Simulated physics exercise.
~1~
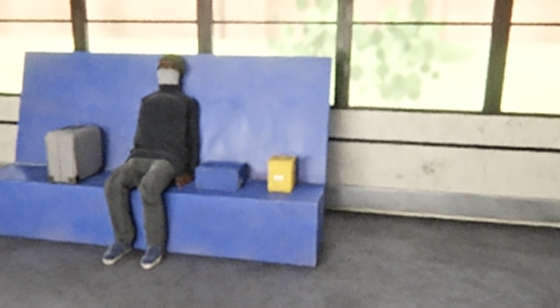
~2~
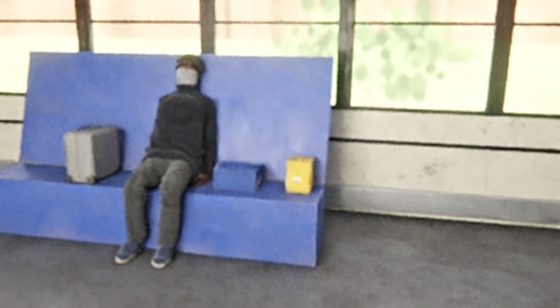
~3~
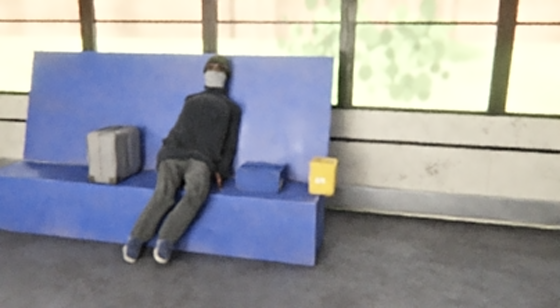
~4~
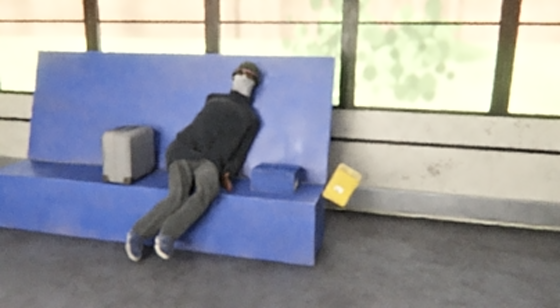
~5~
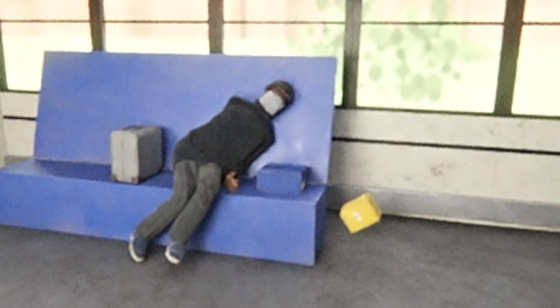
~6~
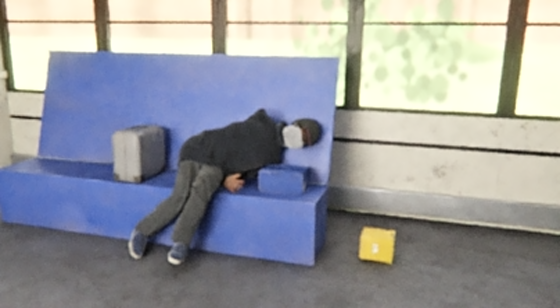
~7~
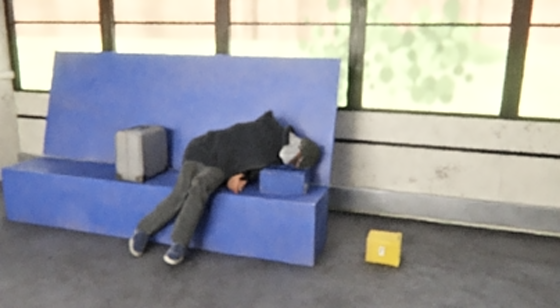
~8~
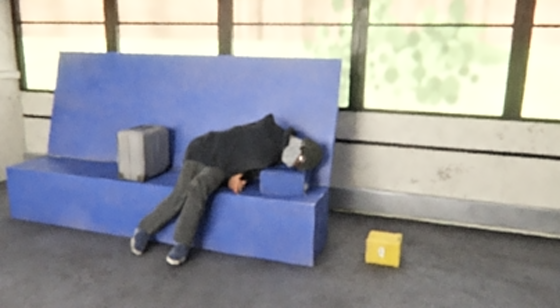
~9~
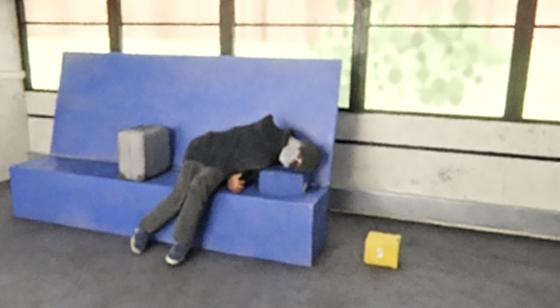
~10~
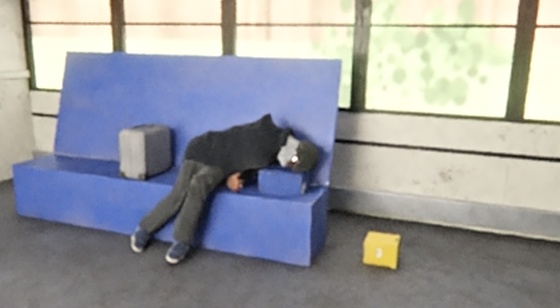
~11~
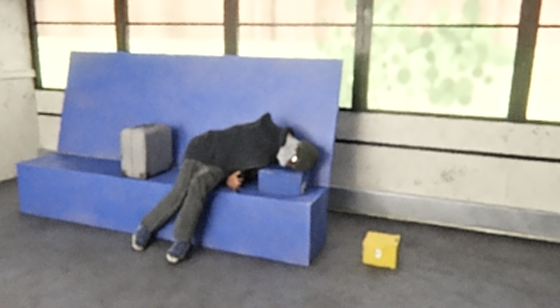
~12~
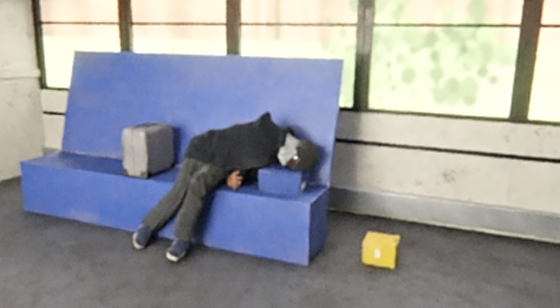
A person in a dark top and grey trousers sits upright on a long blue bench below wide windows, seen from the front by a slowly drifting view. A grey case stands at left, with a low blue carton and a yellow tub to the right. All the luggage slides right along the seat as the person begins leaning that way. The tub tips over the bench end and drops to the floor, while the case and carton stop on the seat. The person topples sideways and ends slumped, head down by the carton, hips still on the bench.
